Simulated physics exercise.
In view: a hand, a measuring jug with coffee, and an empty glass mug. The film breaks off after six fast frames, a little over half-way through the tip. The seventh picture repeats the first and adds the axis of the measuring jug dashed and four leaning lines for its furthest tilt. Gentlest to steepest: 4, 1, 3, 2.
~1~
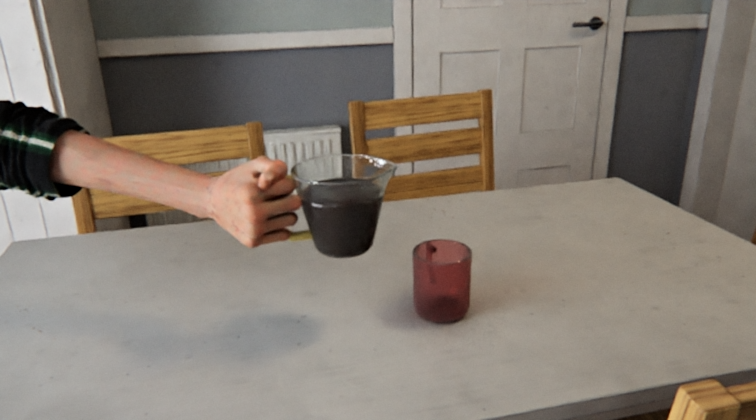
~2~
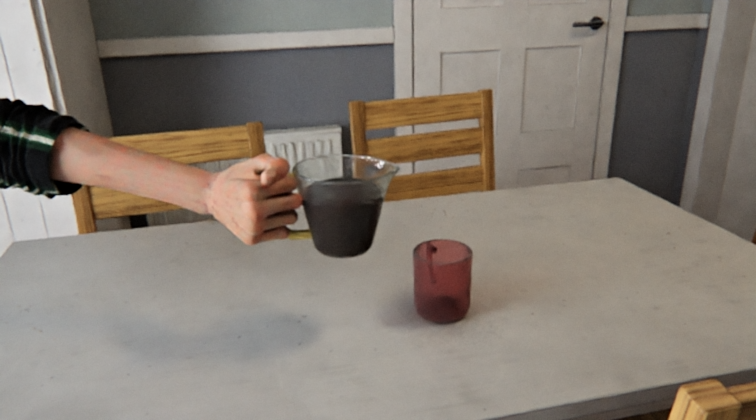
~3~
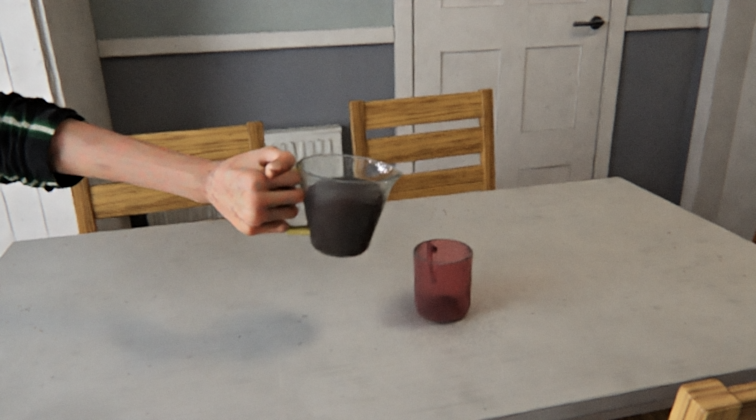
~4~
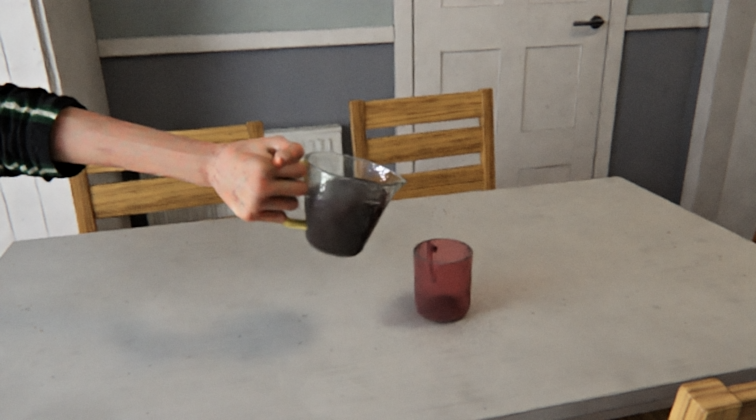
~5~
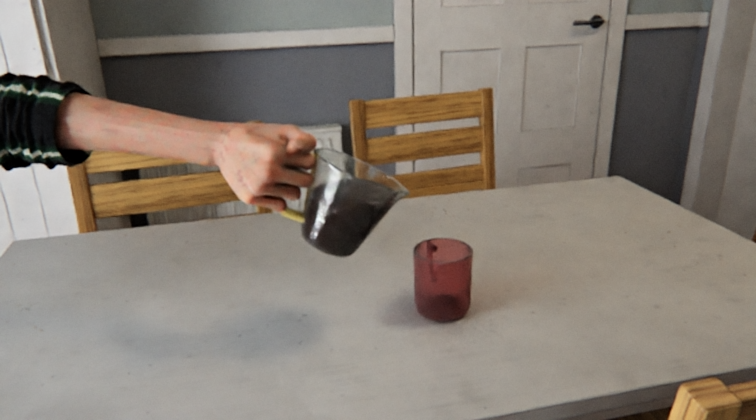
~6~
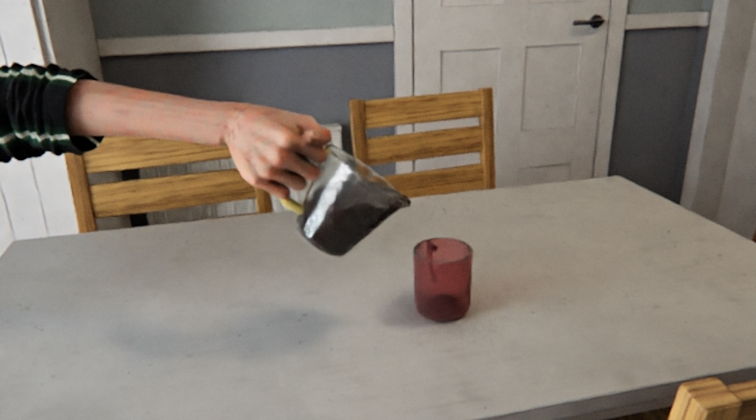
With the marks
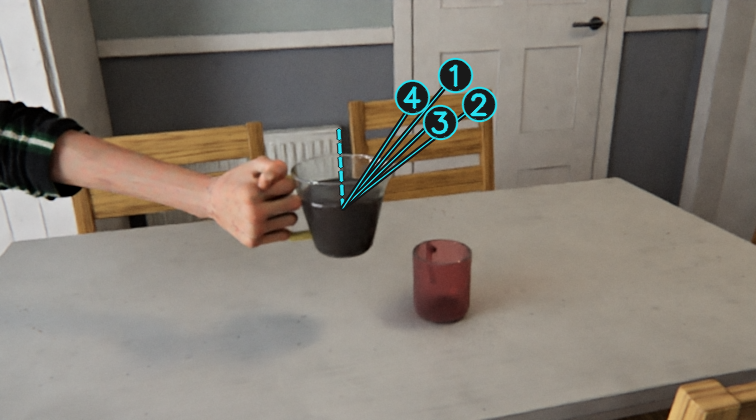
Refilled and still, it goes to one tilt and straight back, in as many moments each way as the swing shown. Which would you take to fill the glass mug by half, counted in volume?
Choose 2.
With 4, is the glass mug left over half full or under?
Under half.
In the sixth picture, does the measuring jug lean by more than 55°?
No, it does not.
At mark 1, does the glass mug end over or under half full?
Under.
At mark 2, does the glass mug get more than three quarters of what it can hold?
No.
On the marked copy, 1 at (444, 87); 2 at (465, 113); 3 at (424, 130); 4 at (405, 114).
With 1, the glass mug ends with about 25 % of what it can hold.
With 2, the glass mug ends with about 51 % of what it can hold.
With 3, the glass mug ends with about 38 % of what it can hold.
With 4, the glass mug ends with about 13 % of what it can hold.
